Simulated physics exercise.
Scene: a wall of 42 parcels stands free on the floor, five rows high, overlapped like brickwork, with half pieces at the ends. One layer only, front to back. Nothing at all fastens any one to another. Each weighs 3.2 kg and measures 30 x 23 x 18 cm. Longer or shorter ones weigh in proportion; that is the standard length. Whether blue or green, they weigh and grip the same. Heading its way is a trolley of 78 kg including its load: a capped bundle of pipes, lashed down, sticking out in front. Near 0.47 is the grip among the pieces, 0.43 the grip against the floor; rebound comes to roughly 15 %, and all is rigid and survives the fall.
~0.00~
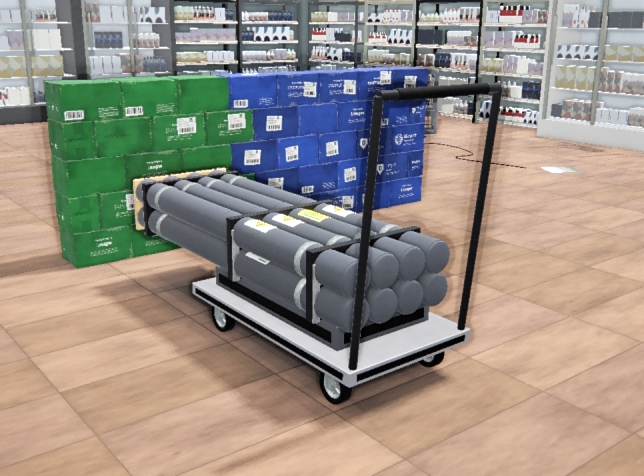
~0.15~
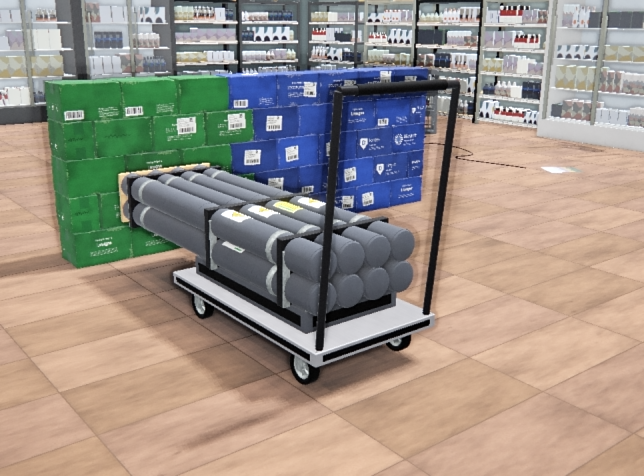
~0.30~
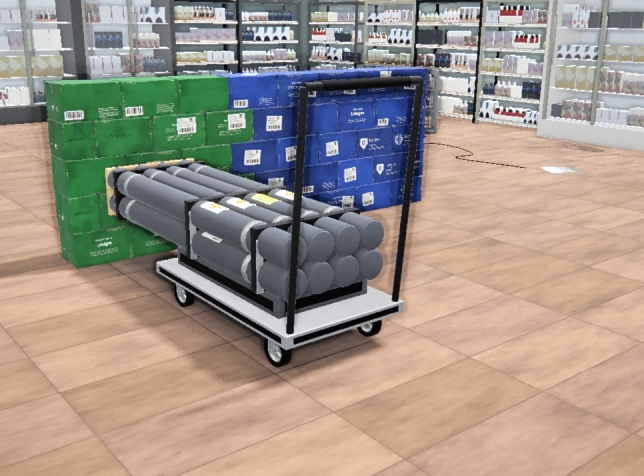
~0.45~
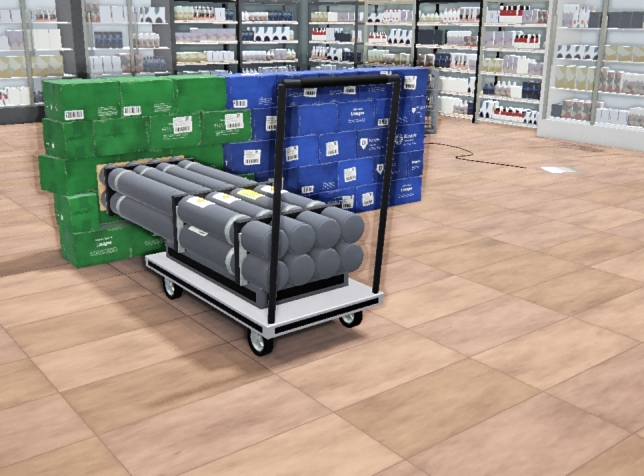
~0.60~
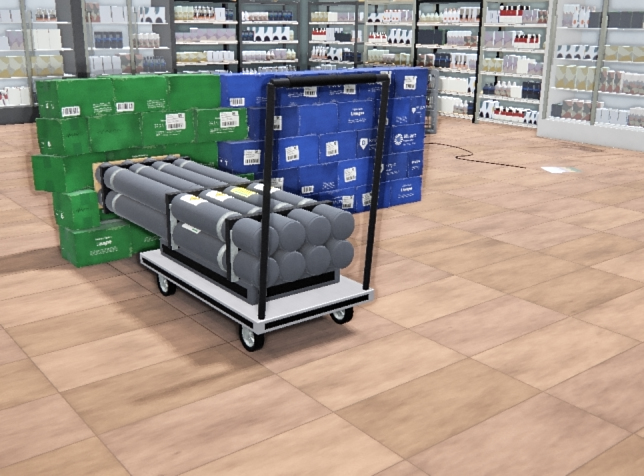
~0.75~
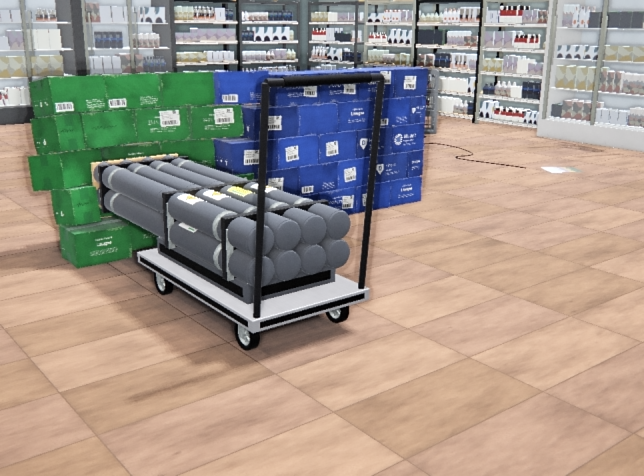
In a store, a trolley of grey pipes rolls into stacked green boxes, shifting several.
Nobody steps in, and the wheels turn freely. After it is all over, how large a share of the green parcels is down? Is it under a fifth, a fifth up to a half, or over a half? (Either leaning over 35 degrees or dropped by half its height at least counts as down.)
When it settles, more than one in two will be down.
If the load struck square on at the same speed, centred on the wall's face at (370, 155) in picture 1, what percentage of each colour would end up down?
Then green ends 0 per cent down and blue 60 per cent.
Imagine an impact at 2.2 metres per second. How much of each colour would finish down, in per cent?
Green 70%, blue 0%.
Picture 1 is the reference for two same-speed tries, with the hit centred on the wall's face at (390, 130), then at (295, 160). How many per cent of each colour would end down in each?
You'd get green at 0 followed by 10, and blue at 40 followed by 50 percent.
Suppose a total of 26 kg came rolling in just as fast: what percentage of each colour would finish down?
Green 0, blue 0 %.
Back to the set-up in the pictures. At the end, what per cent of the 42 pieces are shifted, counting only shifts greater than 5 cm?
35 %.
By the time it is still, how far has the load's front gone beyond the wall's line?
About 20 cm beyond it.
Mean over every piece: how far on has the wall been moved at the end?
Average: Roughly 25 cm.
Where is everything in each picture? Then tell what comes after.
In the first frame (places mark the middle of the side facing us), load (139, 197) 35 cm short of the wall; top green parcel (92, 102); top blue parcel (255, 92); nothing disturbed.
The second frame shows load (124, 191) 18 cm short of the wall; top green parcel (92, 102).
The third frame shows load (111, 185) just touching; top green parcel (92, 102).
The fourth frame shows load (102, 181) 10 cm into the wall's line; top green parcel (92, 102) shifted 21 mm; 12 disturbed, none down.
The fifth frame shows load (98, 179) 15 cm into the wall's line; top green parcel (87, 98) leaning 3°; top blue parcel (252, 91) shifted 18 mm; 15 disturbed, none down.
The sixth frame shows load (96, 178) 17 cm into the wall's line; top green parcel (80, 94) leaning 10°; top blue parcel (245, 87) leaning 7°; 15 disturbed, none down.
After 0.98 s, load 19 cm past the wall's line, still rolling; none of the 17 green parcels down (0 of 42 in all colours); top green parcel leaning 20°; top blue parcel leaning 19°.
After 1.22 s, load 19 cm past the wall's line, still rolling; 12 of the 17 green parcels down (13 of 42 in all colours); top green parcel leaning 47°, 17 cm lower; top blue parcel leaning 46°, 13 cm lower.
After 1.42 s, load 18 cm past the wall's line, stopped; 13 of the 17 green parcels down (14 of 42 in all colours); top green parcel on its side; top blue parcel on its side.
At rest (2.5 s), load 18 cm past the wall's line, stopped; 13 of the 17 green parcels down (14 of 42 in all colours); top green parcel on its side; top blue parcel on its side. That is 76 per cent. As the last picture would show them, middles, top green parcel near (20, 201), top blue parcel near (230, 185).
